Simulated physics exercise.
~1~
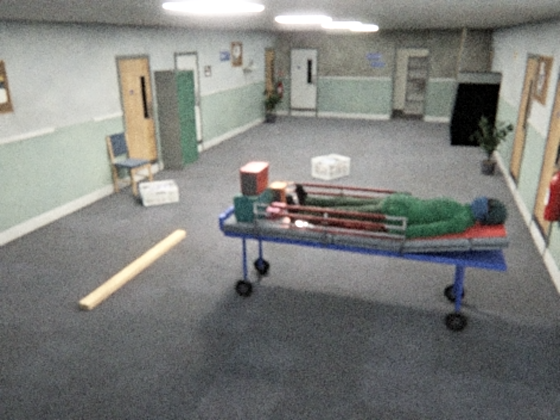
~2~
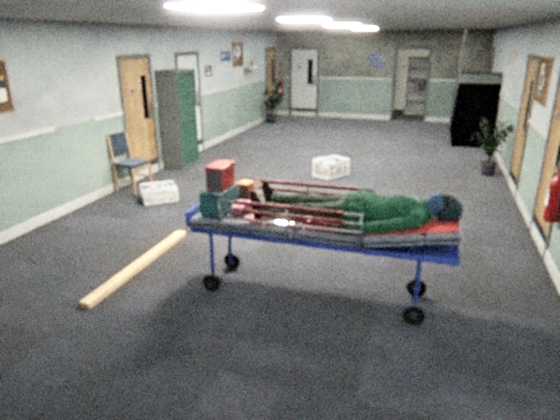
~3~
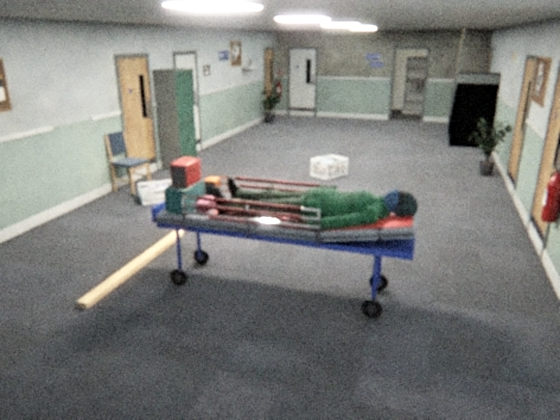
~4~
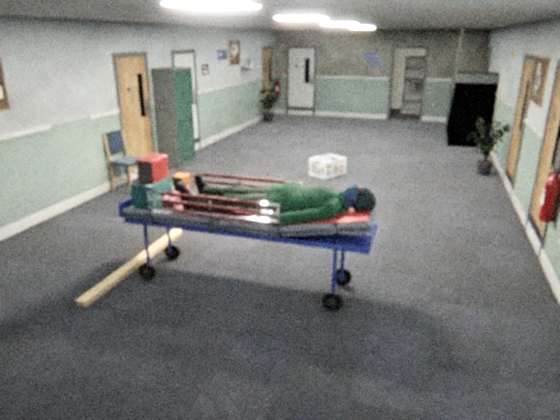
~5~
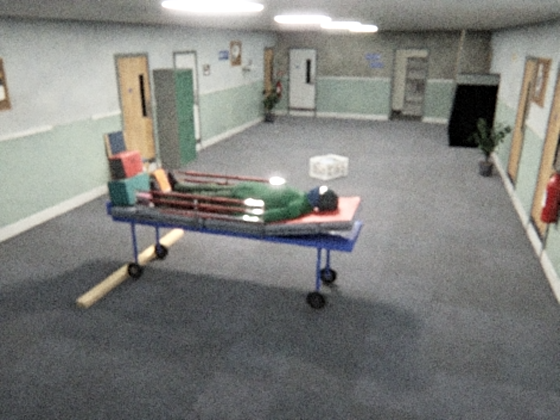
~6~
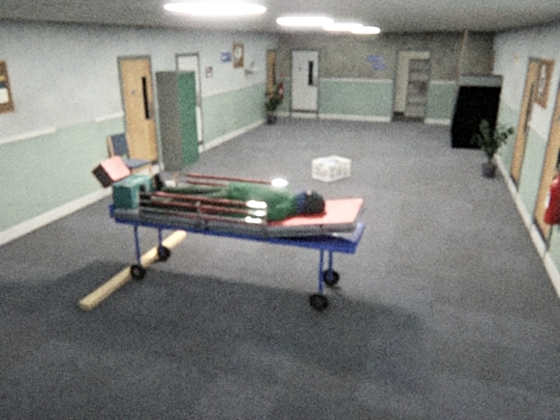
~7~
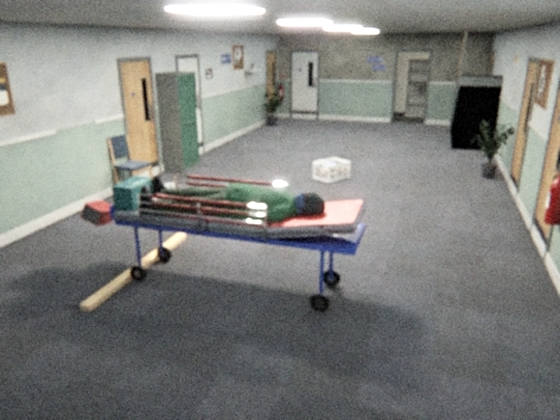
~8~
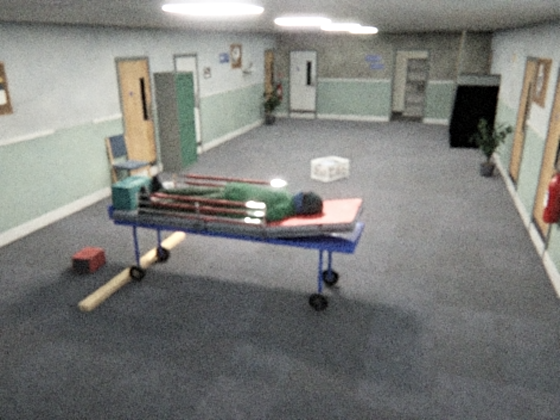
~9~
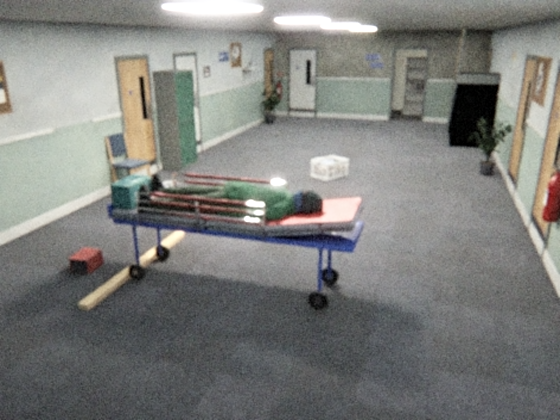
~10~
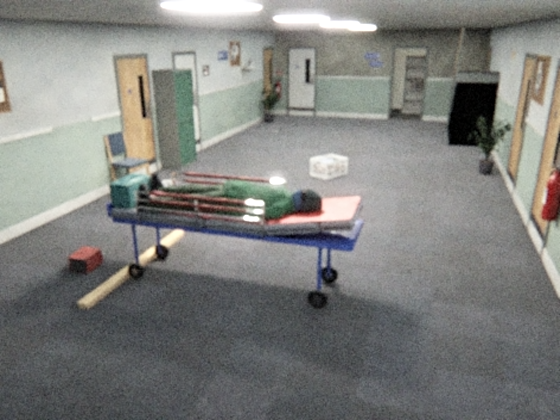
Hospital corridor, a trolley carrying a limp figure rolling left and stopping at a wooden sill, its red box toppling to the floor.
